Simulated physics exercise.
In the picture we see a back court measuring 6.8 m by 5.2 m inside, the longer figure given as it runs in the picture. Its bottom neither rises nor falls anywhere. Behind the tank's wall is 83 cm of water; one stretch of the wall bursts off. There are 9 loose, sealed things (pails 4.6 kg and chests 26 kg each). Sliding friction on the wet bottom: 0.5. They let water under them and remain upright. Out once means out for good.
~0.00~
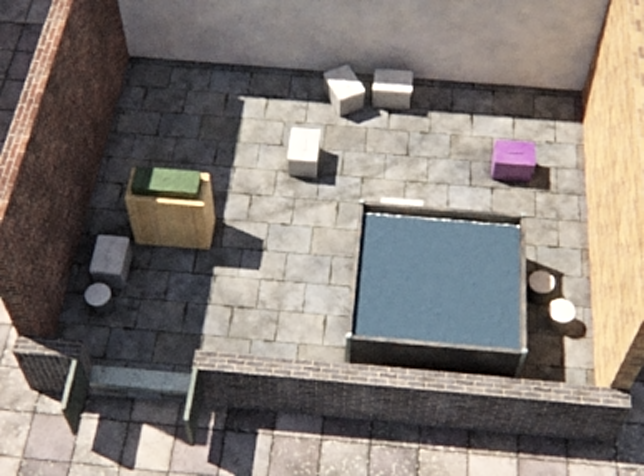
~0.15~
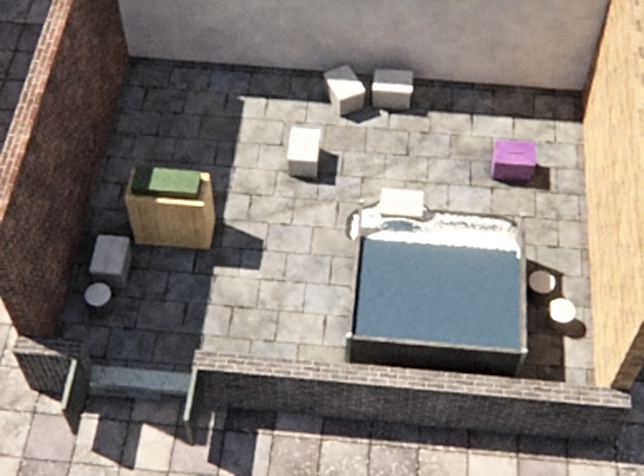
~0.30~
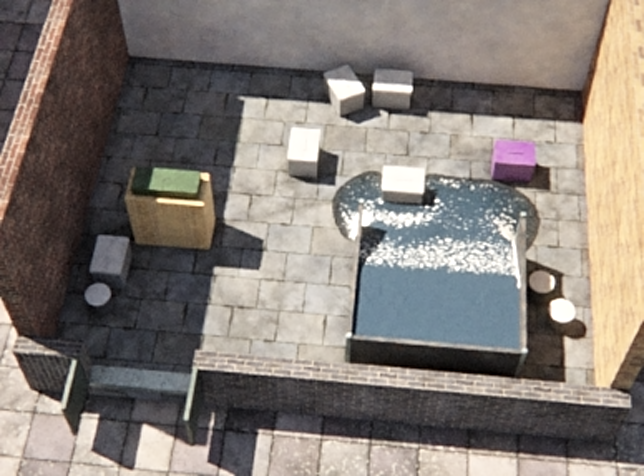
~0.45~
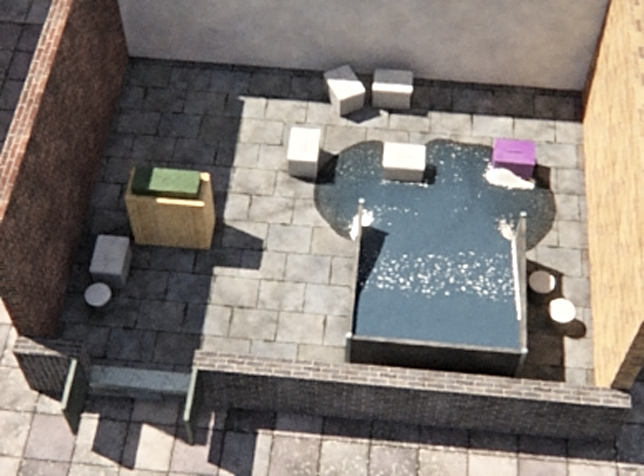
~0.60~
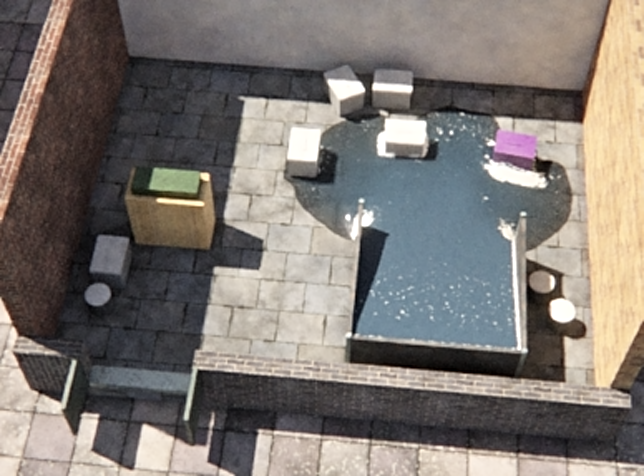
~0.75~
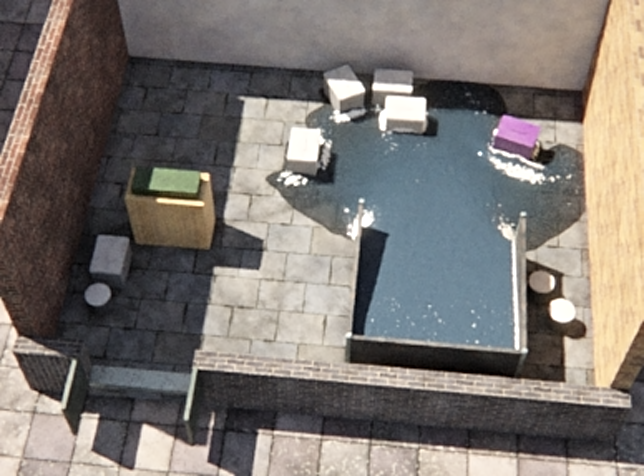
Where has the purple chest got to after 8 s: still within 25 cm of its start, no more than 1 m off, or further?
It moves a long way.
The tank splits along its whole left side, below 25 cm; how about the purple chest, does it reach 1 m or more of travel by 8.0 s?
The purple chest remains where it was.
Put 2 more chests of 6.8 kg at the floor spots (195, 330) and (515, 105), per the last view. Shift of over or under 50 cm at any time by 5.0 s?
Lab note - in order: Below threshold / above threshold.
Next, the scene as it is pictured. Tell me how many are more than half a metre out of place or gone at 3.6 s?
By my tally, 5.
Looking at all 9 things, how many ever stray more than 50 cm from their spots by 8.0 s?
Tally: 9.
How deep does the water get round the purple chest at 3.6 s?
Roughly 17 cm.
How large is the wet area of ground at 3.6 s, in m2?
Wet: Near 26 m2.
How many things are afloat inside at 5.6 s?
The number is 6.
After 1.6 s the purple chest is near (570, 73), 1.5 m from its start, afloat; 0 of 9 are out; 4 afloat.
After 3.6 s the purple chest is near (556, 220), 1.2 m from its start, afloat; 0 of 9 are out; 3 afloat.
After 5.6 s the purple chest is near (565, 352), 3.2 m from its start, afloat; 0 of 9 are out; 6 afloat.
After 8.0 s the purple chest is near (568, 336), 2.9 m from its start, afloat; 1 of 9 are out; 4 afloat.
